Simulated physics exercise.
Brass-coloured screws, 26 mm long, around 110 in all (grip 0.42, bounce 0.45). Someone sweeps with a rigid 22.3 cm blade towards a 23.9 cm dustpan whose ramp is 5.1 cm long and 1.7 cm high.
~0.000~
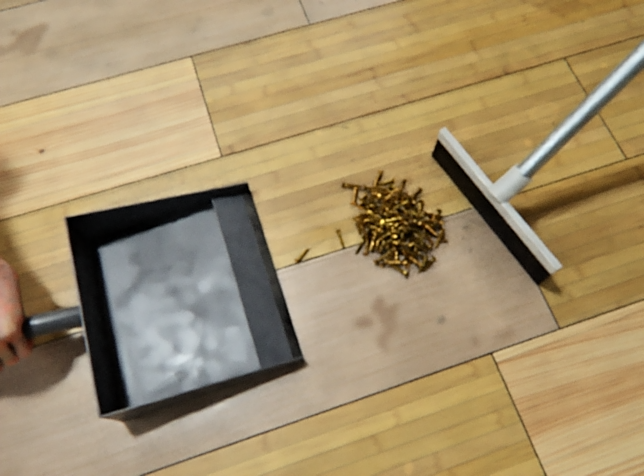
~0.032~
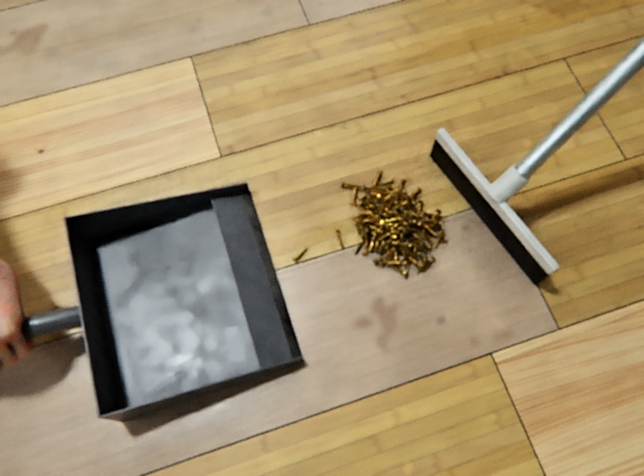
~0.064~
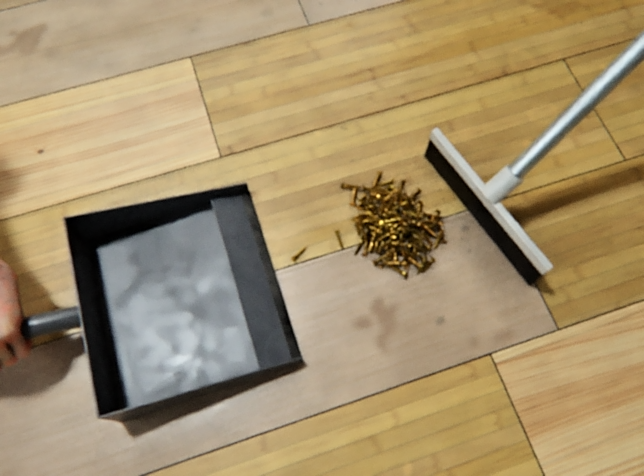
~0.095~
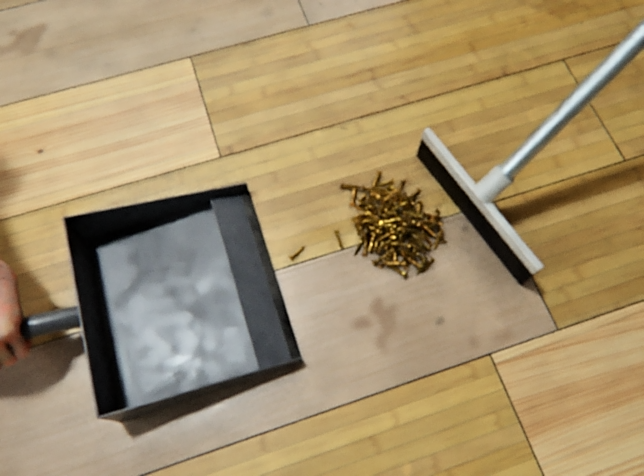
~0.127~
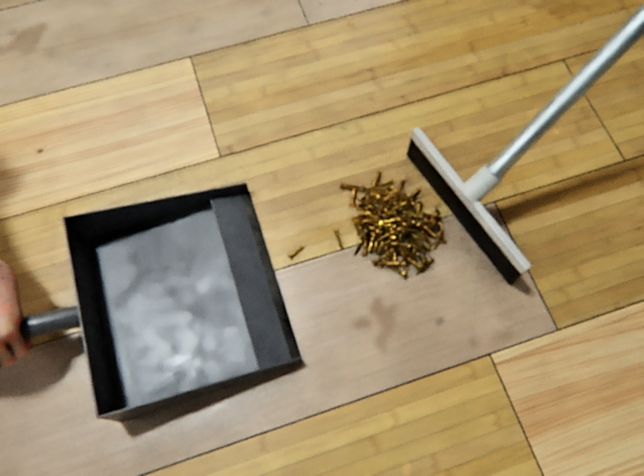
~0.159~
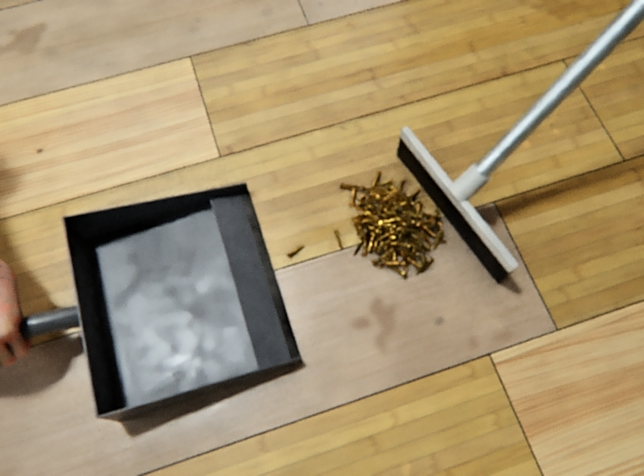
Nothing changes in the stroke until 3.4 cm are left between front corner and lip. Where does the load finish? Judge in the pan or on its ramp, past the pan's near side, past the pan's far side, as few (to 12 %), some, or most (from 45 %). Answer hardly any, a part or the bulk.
Pan hardly any, near side hardly any, far side hardly any.
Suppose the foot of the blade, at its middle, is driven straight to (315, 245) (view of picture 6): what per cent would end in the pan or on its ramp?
Some 0 per cent.
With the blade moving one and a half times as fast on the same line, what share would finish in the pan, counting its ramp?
Then about 0 per cent.
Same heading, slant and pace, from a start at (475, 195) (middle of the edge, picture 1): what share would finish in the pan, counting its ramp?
Some 0 per cent.
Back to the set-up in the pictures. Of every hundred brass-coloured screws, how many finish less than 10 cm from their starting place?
About 20 per cent.
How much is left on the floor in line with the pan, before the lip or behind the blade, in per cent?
Roughly 95 per cent.
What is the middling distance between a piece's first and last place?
Some 14 cm.
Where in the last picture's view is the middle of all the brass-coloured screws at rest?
Near (299, 244).
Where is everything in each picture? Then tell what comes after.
In the first frame, blade from (553, 269) to (442, 136), moved 0.0 cm, 0 of the pieces shifted so far; middle of the pieces at (393, 224); pan at (176, 302).
In the second frame, blade from (551, 269) to (440, 136), moved 0.2 cm, 0 of the pieces shifted so far; middle of the pieces at (392, 225).
In the third frame, blade from (545, 269) to (435, 136), moved 0.9 cm, 1 of the pieces shifted so far; middle of the pieces at (392, 225).
In the fourth frame, blade from (535, 269) to (426, 136), moved 1.9 cm, 1 of the pieces shifted so far; middle of the pieces at (391, 225).
In the fifth frame, blade from (523, 268) to (415, 135), moved 3.3 cm, 1 of the pieces shifted so far; middle of the pieces at (391, 225).
In the sixth frame, blade from (511, 267) to (405, 135), moved 4.7 cm, 1 of the pieces shifted so far; middle of the pieces at (391, 225); pan at (174, 302). The blade's pace is about 0.43 m/s, heading 23 degrees away from the viewer's side.
After 0.38 s, middle of the blade 15 cm from the lip; 0 % over the lip, far side 0 %, near side 0 %.
Then, at 0.53 s, middle of the blade 9 cm from the lip; 0 % over the lip, far side 0 %, near side 0 %.
After 0.81 s, middle of the blade 6 cm from the lip; 0 % over the lip, far side 5 %, near side 0 %.
At rest (1.3 s), pan 0 %, near side 0 %, far side 5 %, in front of the lip or behind the blade 95 %.
